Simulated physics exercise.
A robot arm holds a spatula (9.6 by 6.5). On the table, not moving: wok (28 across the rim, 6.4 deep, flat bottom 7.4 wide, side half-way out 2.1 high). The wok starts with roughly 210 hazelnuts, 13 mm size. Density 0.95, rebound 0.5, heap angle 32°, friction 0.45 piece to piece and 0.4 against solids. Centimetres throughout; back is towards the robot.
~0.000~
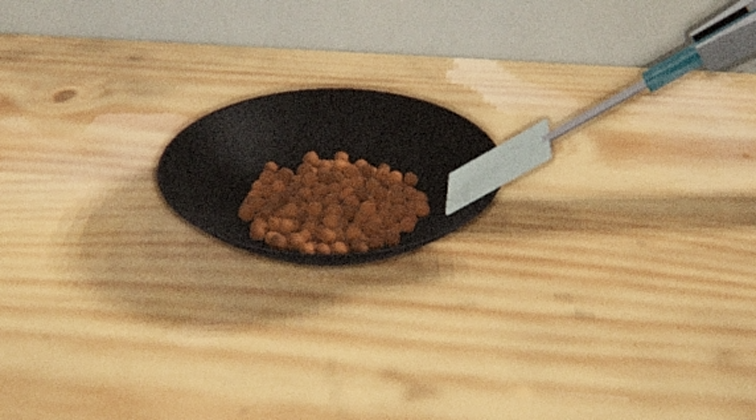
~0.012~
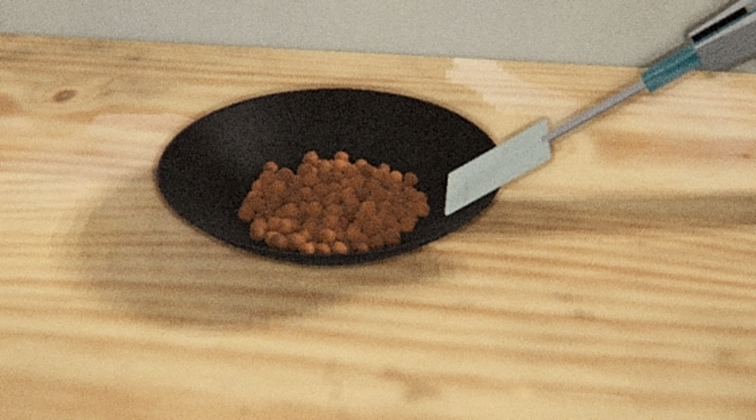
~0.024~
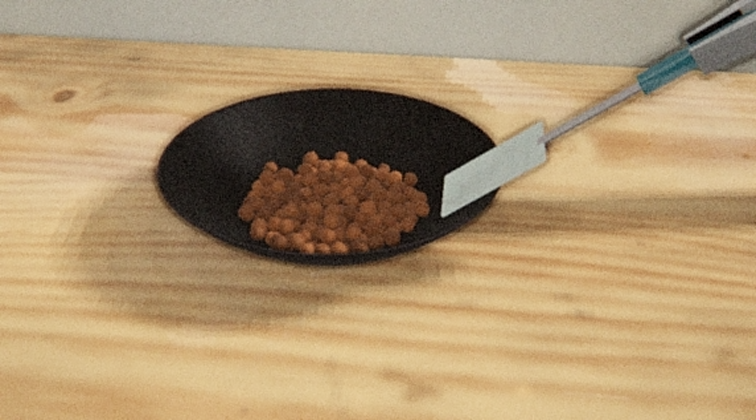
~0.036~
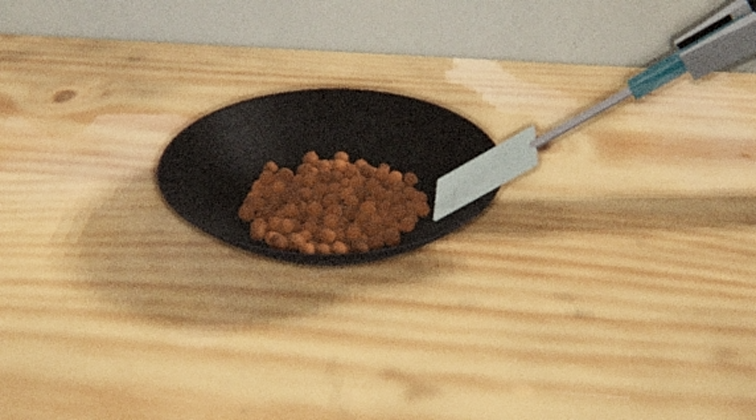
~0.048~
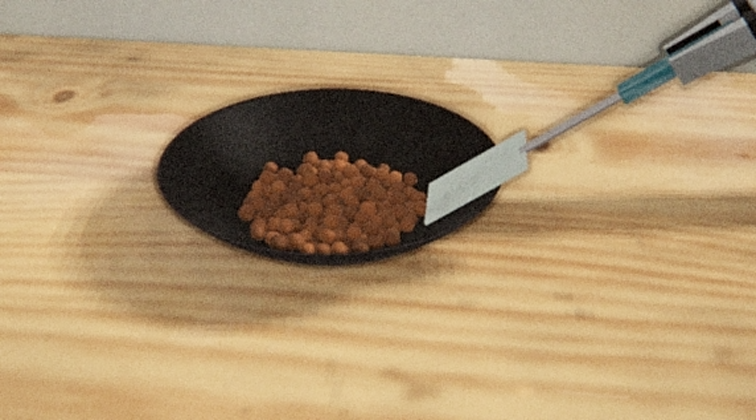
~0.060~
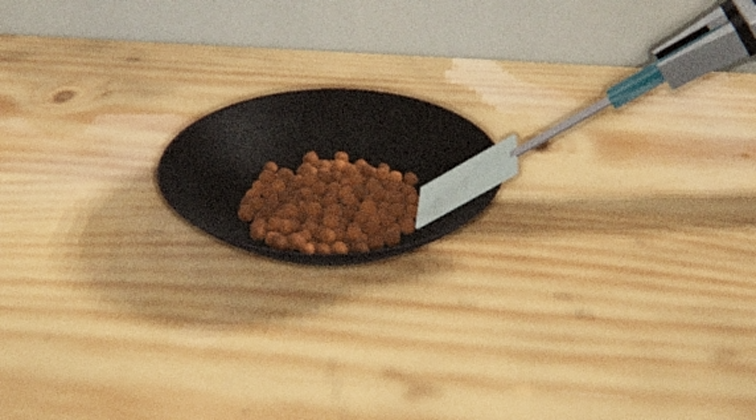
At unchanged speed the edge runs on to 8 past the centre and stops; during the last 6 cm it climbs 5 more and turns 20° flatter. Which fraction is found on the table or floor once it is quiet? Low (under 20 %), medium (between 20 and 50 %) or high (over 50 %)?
On the table or floor the share is low, under 20 %.
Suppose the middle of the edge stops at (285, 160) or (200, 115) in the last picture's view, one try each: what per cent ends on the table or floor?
About 0 and 20 per cent.
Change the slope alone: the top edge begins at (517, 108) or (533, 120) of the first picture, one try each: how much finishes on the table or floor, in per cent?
Some 5 and 5 per cent.
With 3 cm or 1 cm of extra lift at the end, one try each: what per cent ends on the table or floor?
Some 5 and 5 per cent.
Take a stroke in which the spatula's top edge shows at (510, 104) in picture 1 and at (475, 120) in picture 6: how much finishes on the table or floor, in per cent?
About 5 per cent.
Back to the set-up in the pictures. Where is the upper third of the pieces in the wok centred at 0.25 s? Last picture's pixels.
Near (226, 171).
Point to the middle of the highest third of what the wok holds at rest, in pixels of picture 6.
Near (242, 183).
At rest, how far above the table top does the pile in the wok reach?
Roughly 6.0 cm.
By 0.15 s, sloping 37°, highest piece 6 above the table; 212 in the wok.
By 0.25 s, sloping 30°, highest piece 7 above the table; 212 in the wok.
By 0.50 s, sloping 17°, highest piece 7 above the table; 200 in the wok, 8 on the table or floor, 4 on the blade or in flight.
By 1.55 s, sloping 17°, highest piece 5 above the table; 200 in the wok, 12 on the table or floor.
Final count, 200 in the wok, 12 on the table or floor. That is 6 % on the table or floor.
